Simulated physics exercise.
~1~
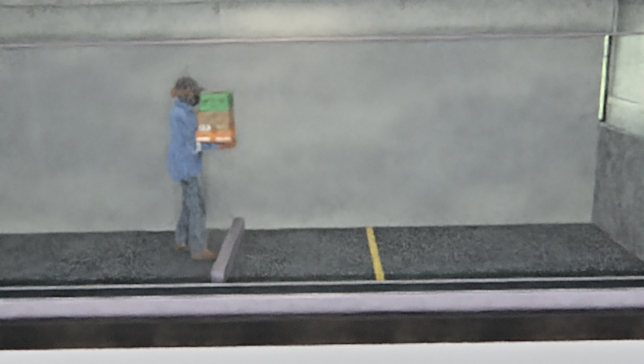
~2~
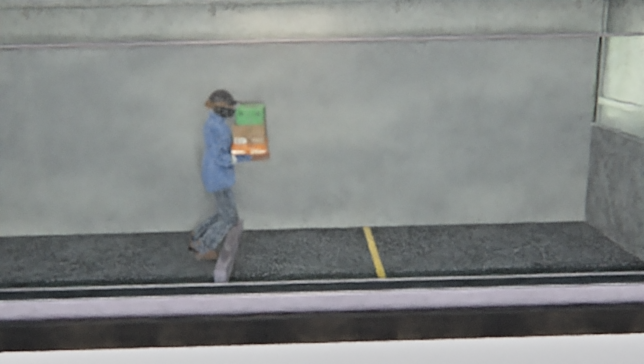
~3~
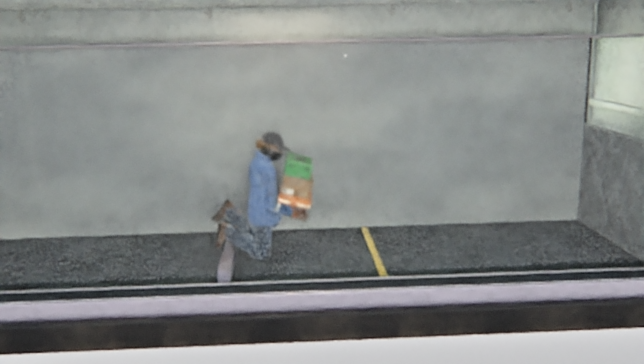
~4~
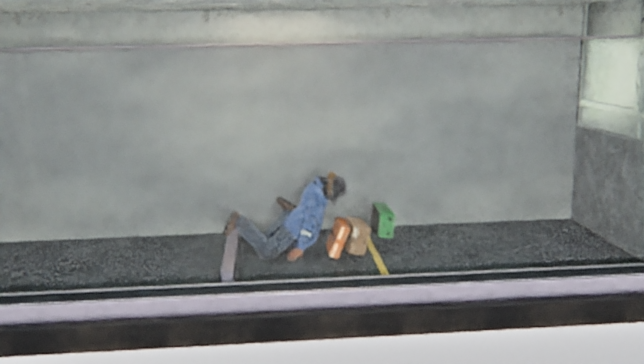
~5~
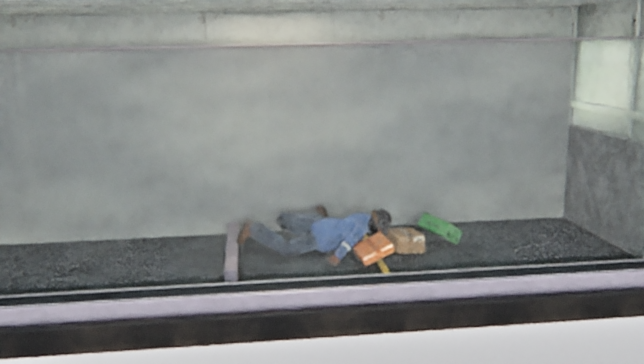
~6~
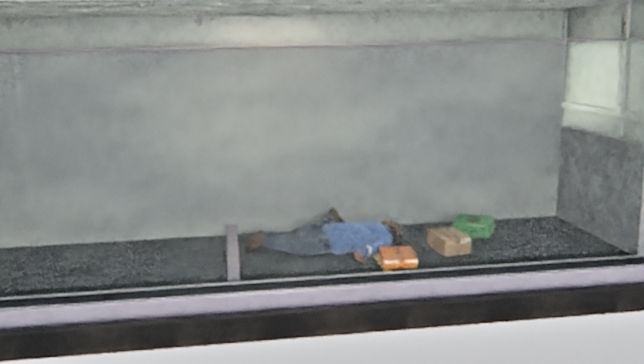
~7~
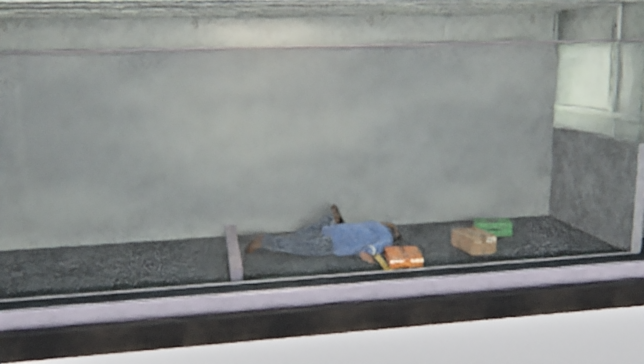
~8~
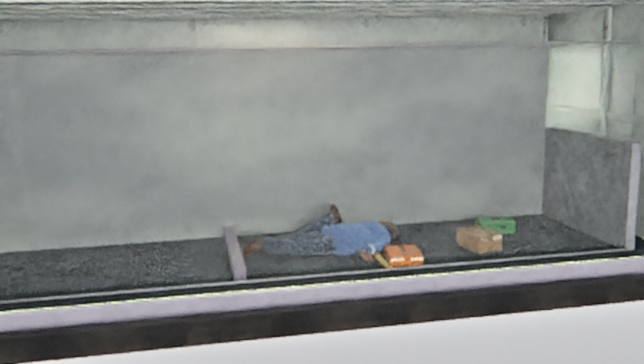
To begin with, a porter in a blue top and dark cap stands at the left, holding a stack of green, brown and orange boxes behind a low rail on a dark floor. The porter moves right into the rail, legs catching against it, and tips forward over it. As the body drops, the boxes separate and tumble ahead toward the yellow line. The porter lands face down, and the boxes slide further right while the view drifts slightly. Finally the porter lies still, head past the line, with the orange box close by and the brown and green ones farther beyond.
